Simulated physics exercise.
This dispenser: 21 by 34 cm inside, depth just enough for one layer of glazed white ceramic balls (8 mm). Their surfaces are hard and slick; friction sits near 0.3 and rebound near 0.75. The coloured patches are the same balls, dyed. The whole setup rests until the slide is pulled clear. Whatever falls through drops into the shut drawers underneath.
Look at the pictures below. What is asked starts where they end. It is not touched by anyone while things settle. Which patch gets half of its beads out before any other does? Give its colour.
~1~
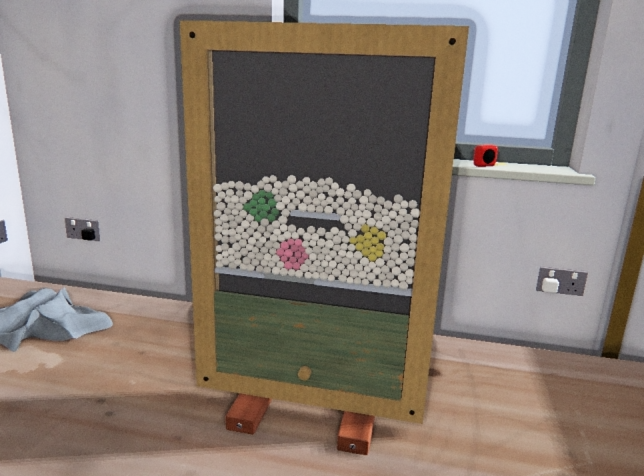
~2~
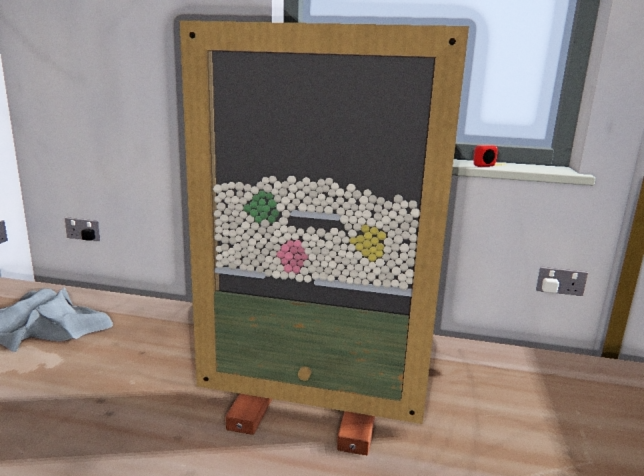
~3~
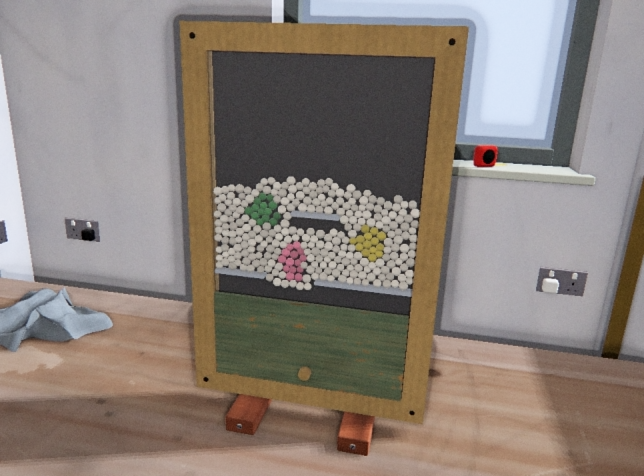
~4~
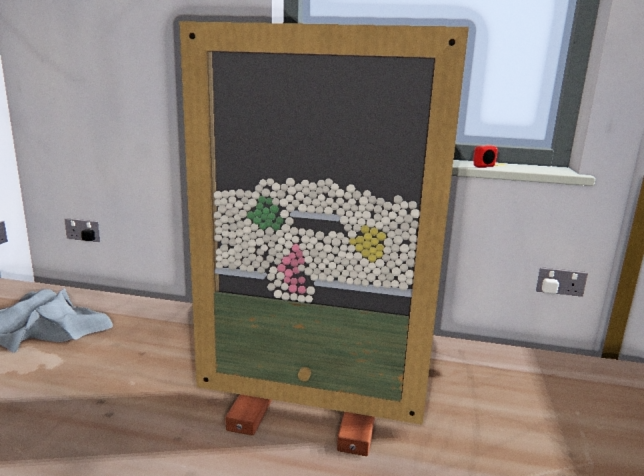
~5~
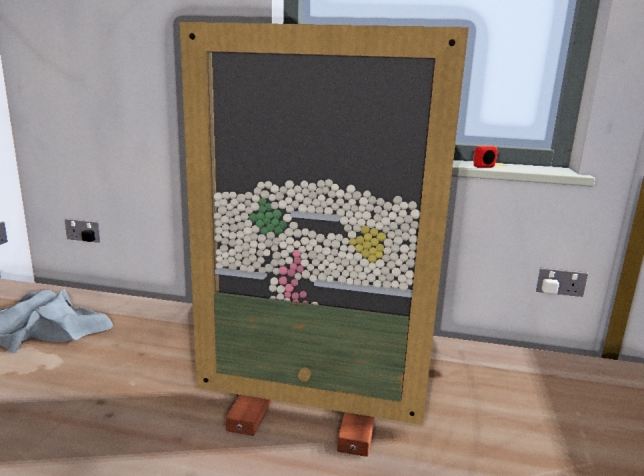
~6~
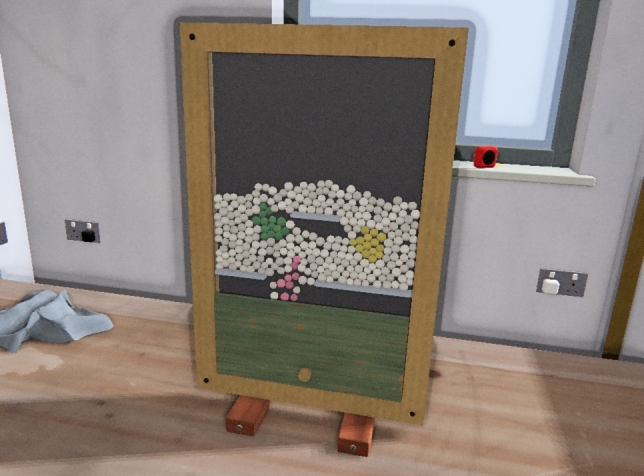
First to half empty: Pink.
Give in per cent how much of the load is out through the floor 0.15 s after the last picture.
Drained share at that instant: Approx. 25 per cent.
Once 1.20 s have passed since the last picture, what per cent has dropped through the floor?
85 per cent, give or take.
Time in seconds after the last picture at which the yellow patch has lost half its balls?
That happens at roughly 0.8 seconds.
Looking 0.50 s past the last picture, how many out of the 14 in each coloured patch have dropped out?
Count out below - yellow 2, green 14, pink 14.
Then, 0.15 s after the last picture, 25 % are out; out of 14, yellow 0, green 4, pink 14.
Then, 0.50 s after the last picture, 60 % are out; out of 14, yellow 2, green 14, pink 14.
Then, 1.20 s after the last picture, 85 % are out; out of 14, yellow 14, green 14, pink 14.
All still 3.4 s after it, 90 % are out; out of 14, yellow 14, green 14, pink 14; half out at yellow 0.74 s, green 0.17 s, pink 0.02 s.
